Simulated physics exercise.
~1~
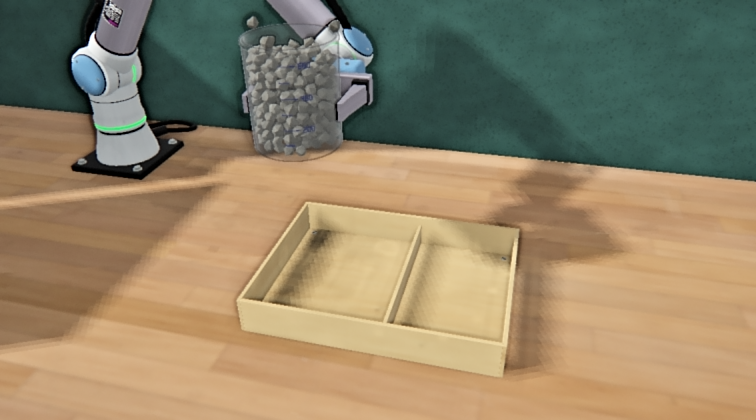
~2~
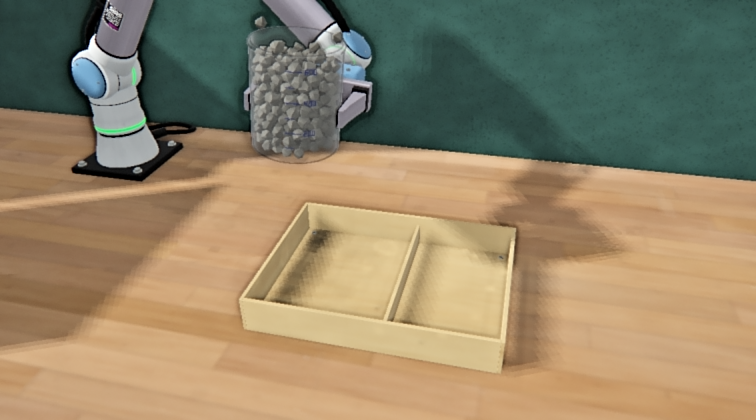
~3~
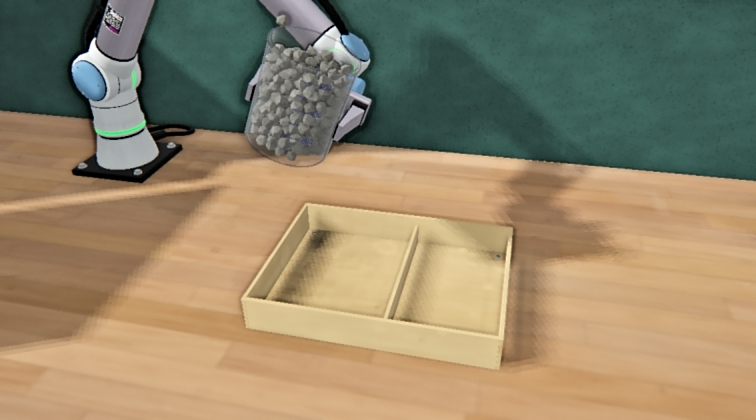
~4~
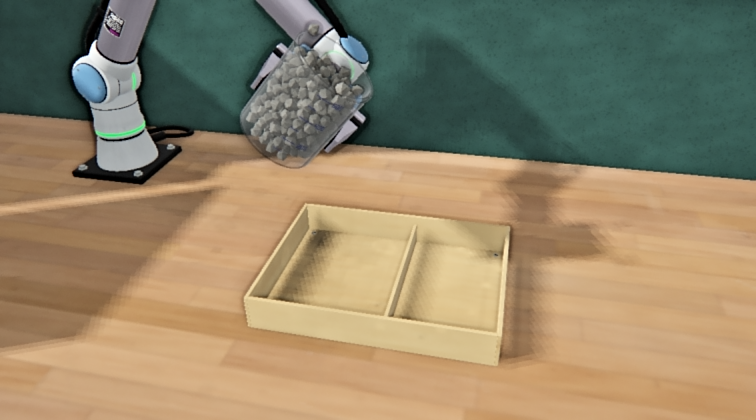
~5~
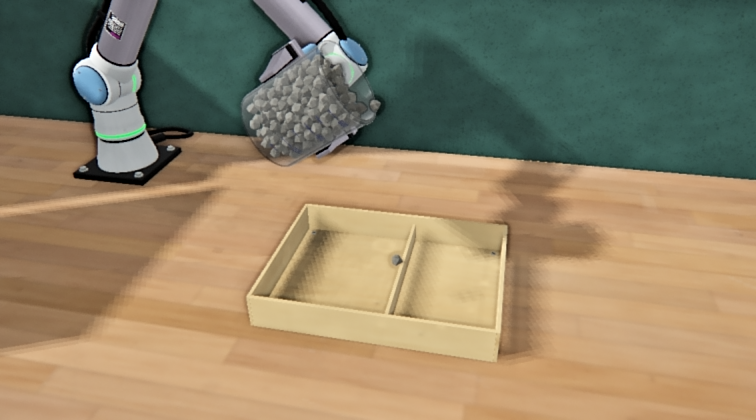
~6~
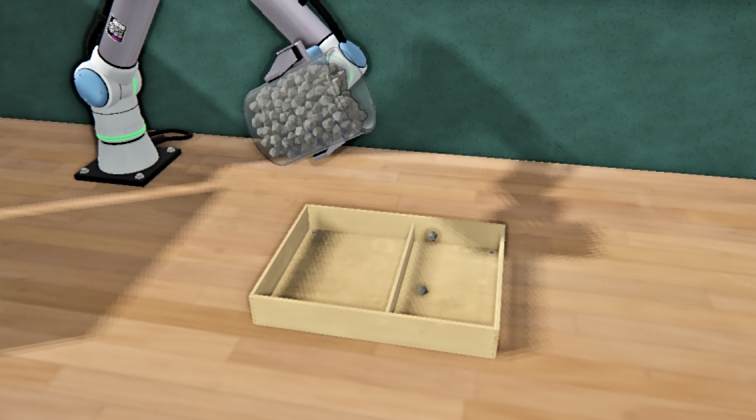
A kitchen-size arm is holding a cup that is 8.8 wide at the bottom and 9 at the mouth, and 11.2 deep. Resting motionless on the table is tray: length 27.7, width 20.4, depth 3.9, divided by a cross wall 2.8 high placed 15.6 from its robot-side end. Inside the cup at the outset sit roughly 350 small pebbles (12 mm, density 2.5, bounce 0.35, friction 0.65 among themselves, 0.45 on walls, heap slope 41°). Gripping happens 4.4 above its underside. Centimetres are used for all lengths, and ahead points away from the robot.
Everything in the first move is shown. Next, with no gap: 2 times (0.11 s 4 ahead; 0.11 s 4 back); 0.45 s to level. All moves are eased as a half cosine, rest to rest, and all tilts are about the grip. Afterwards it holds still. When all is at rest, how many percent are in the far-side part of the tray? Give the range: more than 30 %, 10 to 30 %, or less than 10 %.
The range is 10 to 30 %.
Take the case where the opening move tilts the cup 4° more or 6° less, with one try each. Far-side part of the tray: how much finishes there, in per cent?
First try near 20 %, second near 10 %.
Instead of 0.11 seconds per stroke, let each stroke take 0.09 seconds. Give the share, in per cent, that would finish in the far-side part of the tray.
That would give around 25 per cent.
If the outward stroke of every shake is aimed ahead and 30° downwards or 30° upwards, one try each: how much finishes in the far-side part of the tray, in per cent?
Try one gives about 5 in a hundred, try two about 30 in a hundred.
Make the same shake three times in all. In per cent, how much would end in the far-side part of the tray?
Then roughly 20 percent.
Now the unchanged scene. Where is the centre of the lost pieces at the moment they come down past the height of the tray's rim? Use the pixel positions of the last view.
Their middle sits near (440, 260).
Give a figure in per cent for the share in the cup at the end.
I'd put it close to 80 per cent.
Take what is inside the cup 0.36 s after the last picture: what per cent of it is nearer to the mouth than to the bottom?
Something like 50 percent sits in that half.
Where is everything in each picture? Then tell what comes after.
The first picture shows the cup middle at (295, 93), level; upper third of the load around (289, 67), from x 250 to 335, top at y 25; 347 in the cup.
The second picture shows the cup middle at (296, 96), tilted 6° forward; upper third of the load around (292, 70), from x 260 to 335, top at y 25.
The third picture shows the cup middle at (300, 99), tilted 21° forward; upper third of the load around (298, 76), from x 255 to 345, top at y 20.
The fourth picture shows the cup middle at (304, 103), tilted 41° forward; upper third of the load around (306, 82), from x 250 to 355, top at y 30; 346 in the cup, 1 in flight or on a rim.
The fifth picture shows the cup middle at (307, 107), tilted 56° forward; upper third of the load around (311, 89), from x 255 to 395, top at y 60; 346 in the cup, 1 in the far-side part.
The sixth picture shows the cup middle at (309, 110), tilted 62° forward; upper third of the load around (311, 92), from x 255 to 435, top at y 70; 345 in the cup, 1 in the far-side part, 1 in flight or on a rim.
Then, 0.36 s on, tilted 62° forward, highest piece 27 above the table; 300 in the cup, 37 in the far-side part, 3 in the robot-side part, 7 in flight or on a rim.
Then, 0.71 s on, tilted 21° forward, highest piece 29 above the table; 272 in the cup, 65 in the far-side part, 9 in the robot-side part, 1 in flight or on a rim.
Then, 1.09 s on, level, highest piece 30 above the table; 272 in the cup, 65 in the far-side part, 10 in the robot-side part.
Then, 2.14 s on, level, highest piece 30 above the table; 272 in the cup, 65 in the far-side part, 10 in the robot-side part.
In the end, 272 in the cup, 65 in the far-side part, 10 in the robot-side part. That is 19 % in the far-side part of the tray.
